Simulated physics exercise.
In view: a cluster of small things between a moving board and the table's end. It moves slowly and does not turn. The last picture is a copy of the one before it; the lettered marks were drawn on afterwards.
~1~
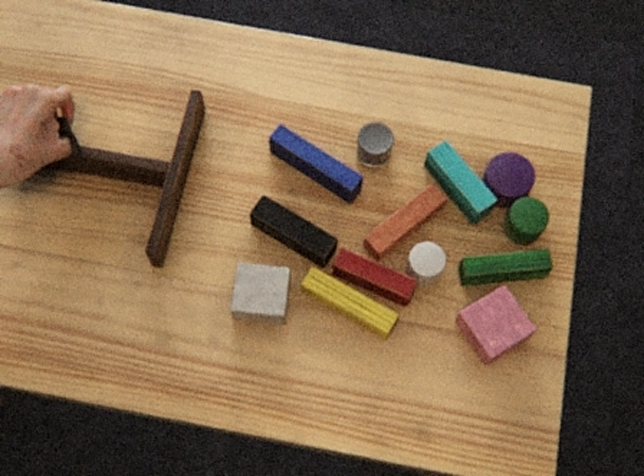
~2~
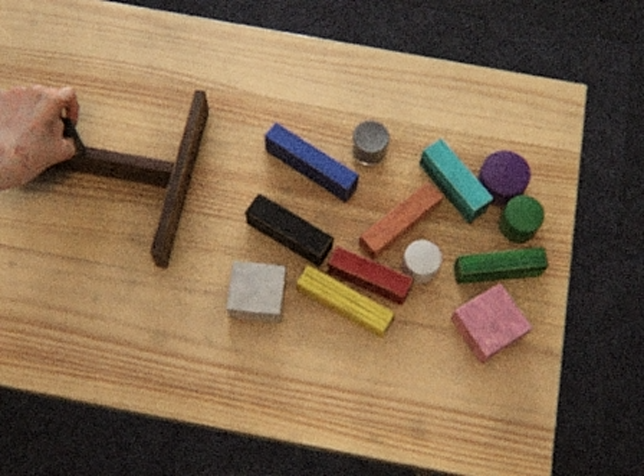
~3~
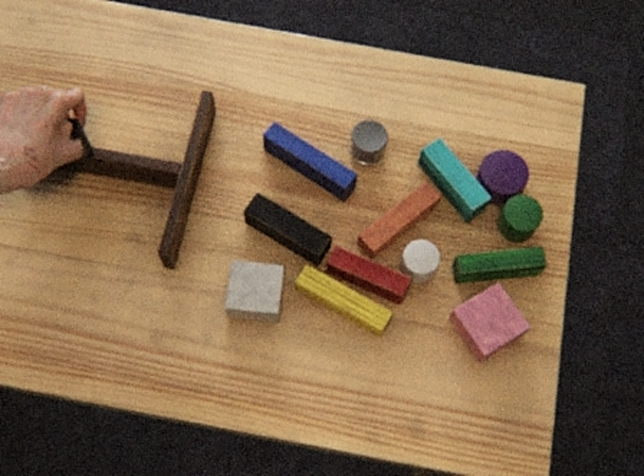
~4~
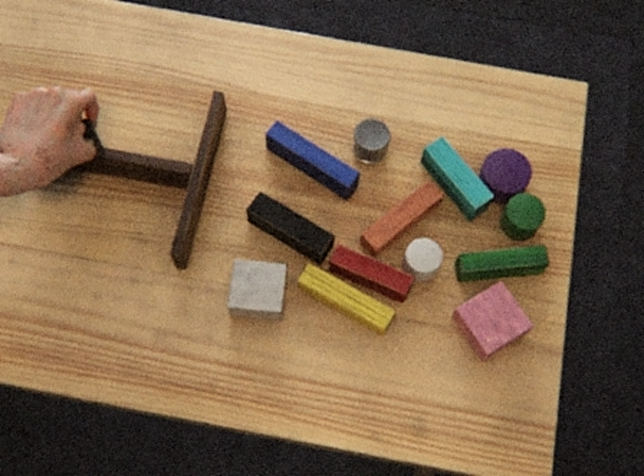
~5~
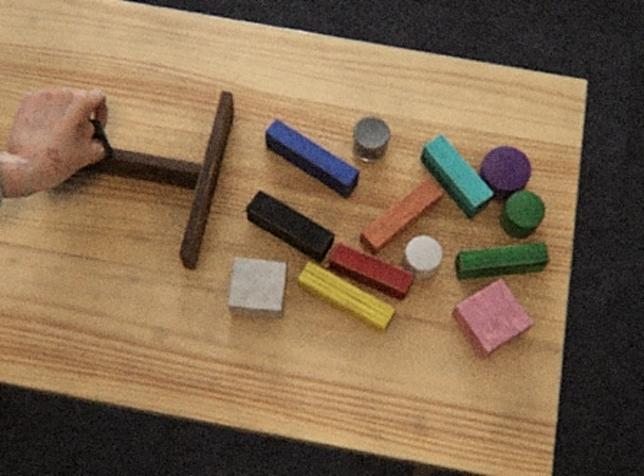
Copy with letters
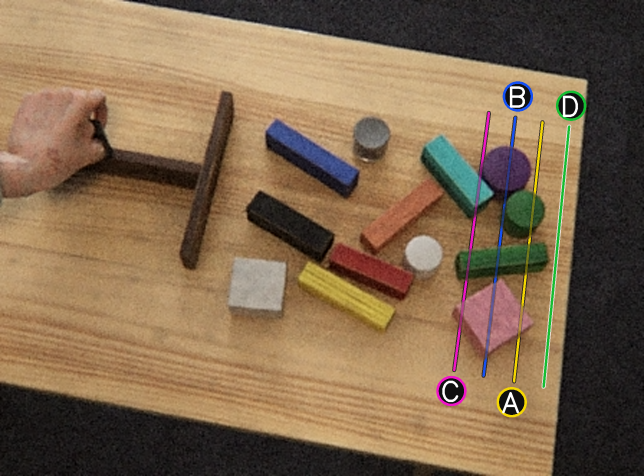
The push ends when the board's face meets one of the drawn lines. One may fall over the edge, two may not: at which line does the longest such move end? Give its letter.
Stop at C.
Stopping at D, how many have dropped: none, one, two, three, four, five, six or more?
In all, six or more.
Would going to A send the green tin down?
Yes.
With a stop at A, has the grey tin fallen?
No.
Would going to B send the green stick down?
Yes.
On the copy, A at (529, 244); B at (500, 239); C at (473, 234); D at (557, 250).
On C. First, board (302, 187); white block (303, 308); yellow stick (390, 320).
Then, board (398, 204); pink block (514, 331); green stick (512, 263).
Finally, board (474, 218); green stick (571, 260); purple tin (577, 173); none fallen.
By contrast, A drops six; B drops two; D drops eight.
